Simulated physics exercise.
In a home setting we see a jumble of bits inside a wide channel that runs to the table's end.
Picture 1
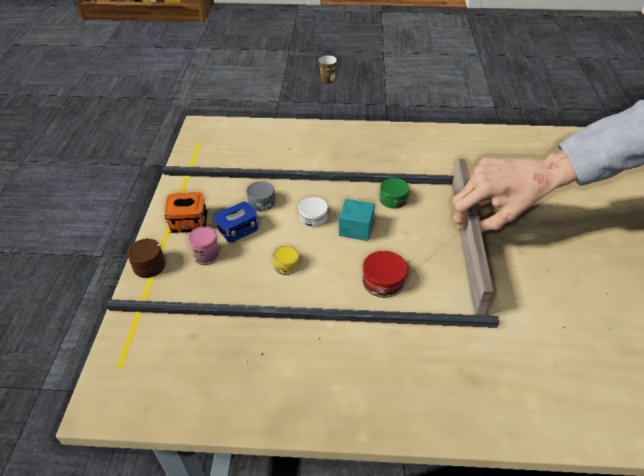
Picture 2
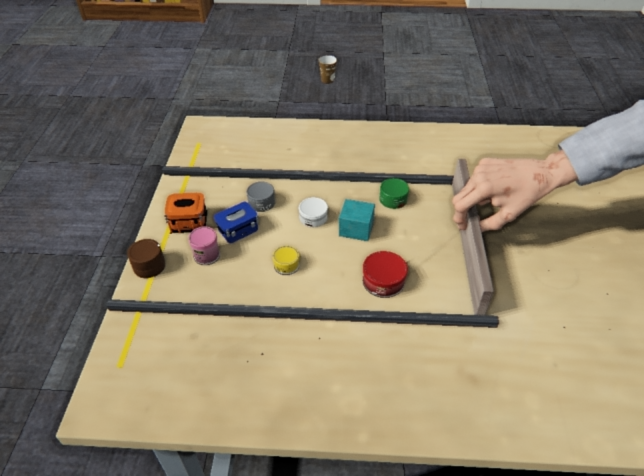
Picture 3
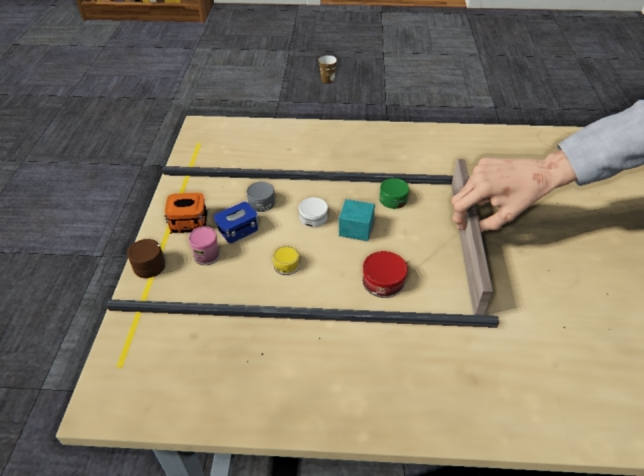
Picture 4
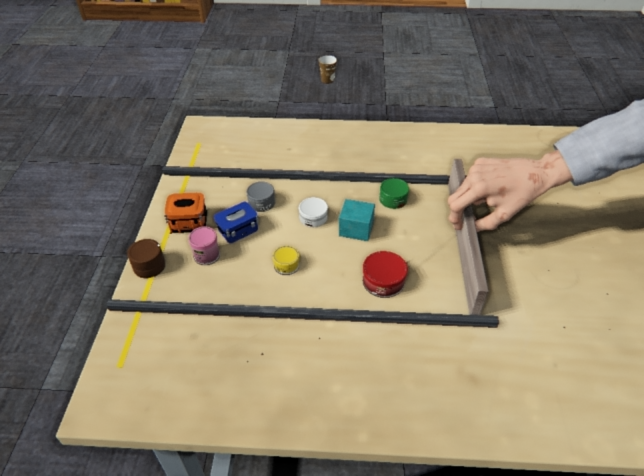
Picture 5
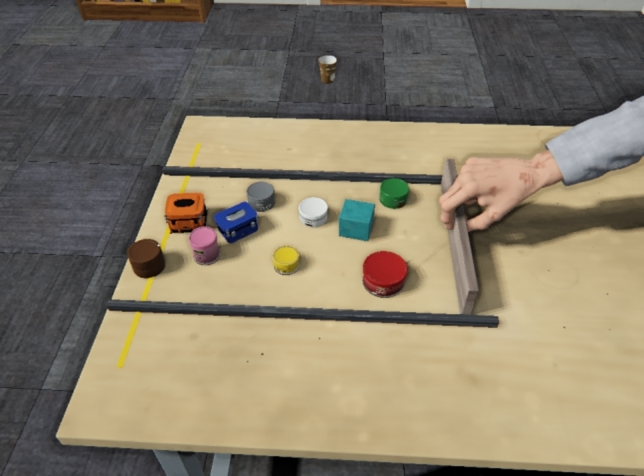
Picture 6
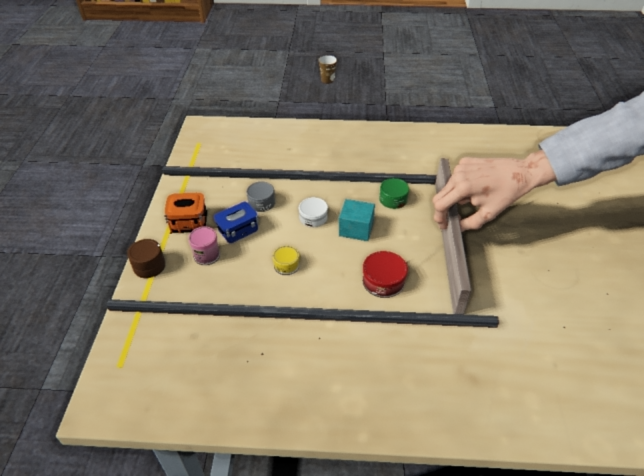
In a carpeted room, a pale wooden table is seen from above at an angle, with two dark rails forming a wide channel crossed by yellow tape at the left. Brown, orange, pink, blue, grey, yellow, white, turquoise, red and green items lie scattered between the rails. At the right, a hand first holds a board still, then slides it slightly left, touching nothing, while the items and camera stay still.
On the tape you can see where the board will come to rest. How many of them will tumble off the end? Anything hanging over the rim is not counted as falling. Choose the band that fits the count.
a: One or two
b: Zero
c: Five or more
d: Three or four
Five or more.
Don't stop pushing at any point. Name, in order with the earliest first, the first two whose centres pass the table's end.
That would be the orange case first and then the brown lid.
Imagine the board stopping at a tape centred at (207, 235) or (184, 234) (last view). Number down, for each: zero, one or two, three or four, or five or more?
Count of falls, case 1: One to two; case 2: One or two.
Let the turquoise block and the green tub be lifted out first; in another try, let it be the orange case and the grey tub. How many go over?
Result, first then second: 3, 4.
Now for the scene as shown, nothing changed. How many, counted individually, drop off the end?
Count of fallen: 6.
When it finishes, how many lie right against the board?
At rest, 4 are in contact.
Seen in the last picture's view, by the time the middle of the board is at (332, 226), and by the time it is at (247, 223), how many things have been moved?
First 5, after that 9.
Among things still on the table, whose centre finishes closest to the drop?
Result: Red tin.
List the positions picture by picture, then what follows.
The first frame shows brown lid (147, 258); orange case (187, 212); pink tin (205, 246); board (470, 231); tape (167, 233).
The second frame shows orange case (187, 212); turquoise block (357, 220).
The third frame shows pink tin (205, 246); green tub (394, 194).
The fourth frame shows brown lid (147, 258); yellow pot (286, 261).
The fifth frame shows orange case (187, 212); white tub (313, 212).
The sixth frame shows brown lid (147, 258); orange case (187, 212); pink tin (205, 246); board (451, 230); tape (167, 233).
Soon after, none off yet; brown lid at rest near (147, 258); orange case at rest near (187, 212); pink tin at rest near (205, 246).
At rest, the number that fall off is five or more; fallen, white tub, grey tub, blue case, pink tin, orange case and brown lid.
